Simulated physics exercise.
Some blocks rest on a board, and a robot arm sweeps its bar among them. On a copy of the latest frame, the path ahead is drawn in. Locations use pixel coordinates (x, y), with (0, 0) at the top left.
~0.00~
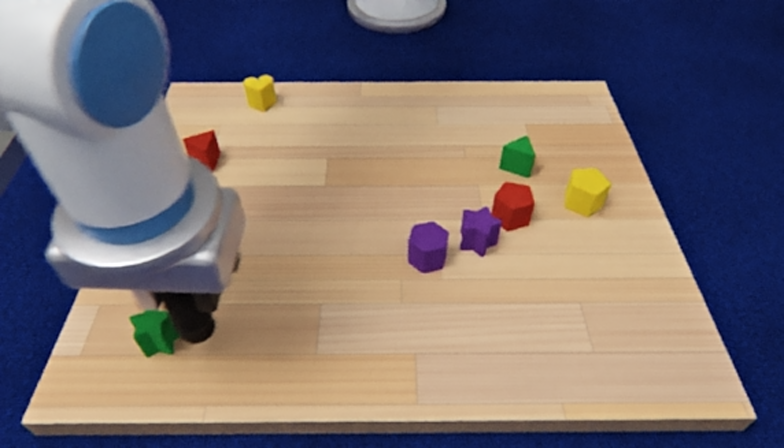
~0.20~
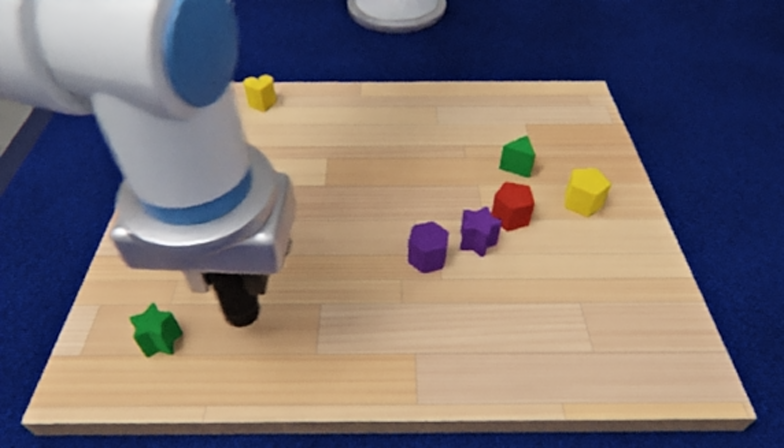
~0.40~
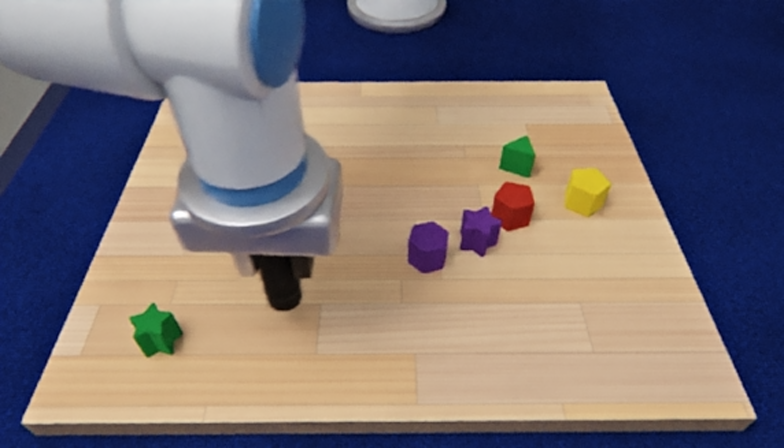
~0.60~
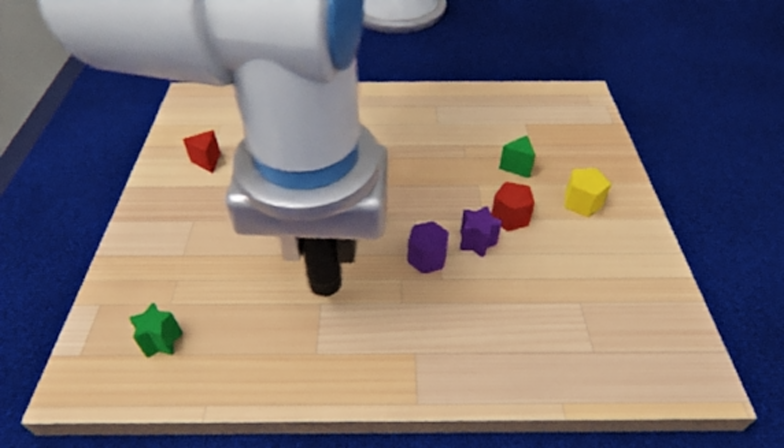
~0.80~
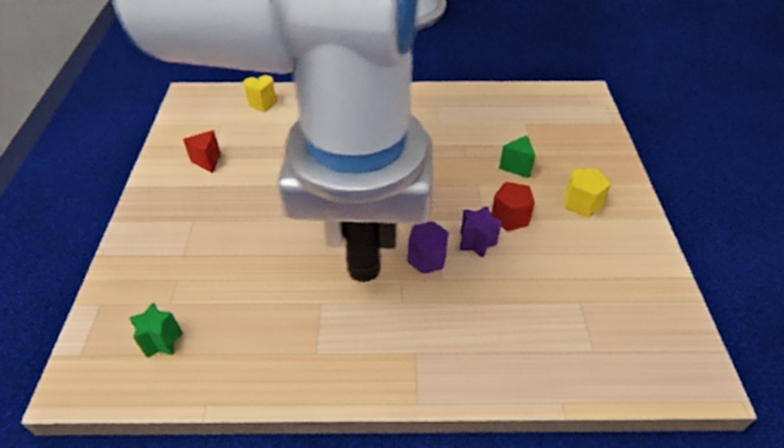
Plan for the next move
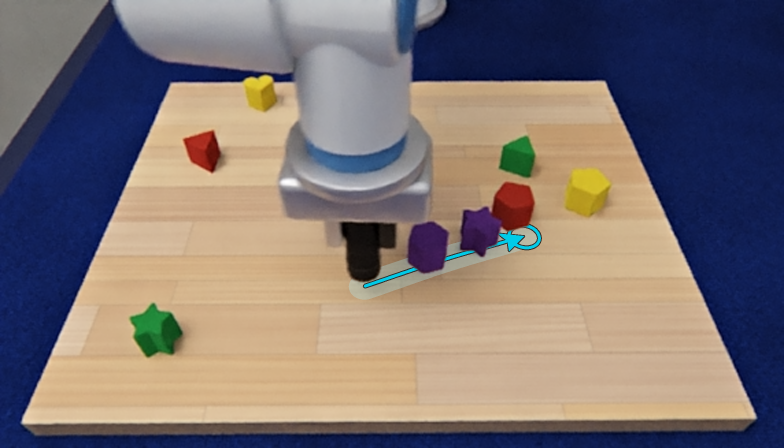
A white and blue robot arm reaches over a pale wooden board on a blue surface, seen from above at an angle by a still camera. A green star sits at the lower left, red and yellow blocks at the upper left, and purple, red, green and yellow blocks toward the right. The arm moves its black bar rightward from beside the star to near the purple hexagon, pushing nothing.
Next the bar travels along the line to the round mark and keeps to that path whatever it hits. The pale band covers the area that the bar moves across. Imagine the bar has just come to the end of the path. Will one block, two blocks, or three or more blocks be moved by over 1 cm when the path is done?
It displaces three or more.
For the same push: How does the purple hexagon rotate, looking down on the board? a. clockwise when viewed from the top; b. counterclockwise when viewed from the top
b
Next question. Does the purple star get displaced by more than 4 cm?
I expect so.
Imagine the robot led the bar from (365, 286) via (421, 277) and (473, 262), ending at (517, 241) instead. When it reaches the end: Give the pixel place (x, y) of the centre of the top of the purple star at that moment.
In the picture, that point is around (500, 202).
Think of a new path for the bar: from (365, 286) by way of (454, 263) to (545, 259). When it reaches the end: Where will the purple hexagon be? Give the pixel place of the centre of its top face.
At (460, 212).
The line goes from (365, 286) to (524, 236).
On the path given first. One third of the way, bar at (423, 251); purple hexagon at (447, 226).
Two thirds of the way, bar at (476, 235); purple hexagon at (469, 203), turned 35° anticlockwise; purple star at (503, 213), turned 20° clockwise; red five-sided block at (523, 192), turned 15° anticlockwise.
At the end, bar at (529, 220); purple hexagon at (469, 202), turned 45° anticlockwise; purple star at (547, 198), turned 20° clockwise; red five-sided block at (545, 174), turned 75° anticlockwise; yellow five-sided block unmoved.
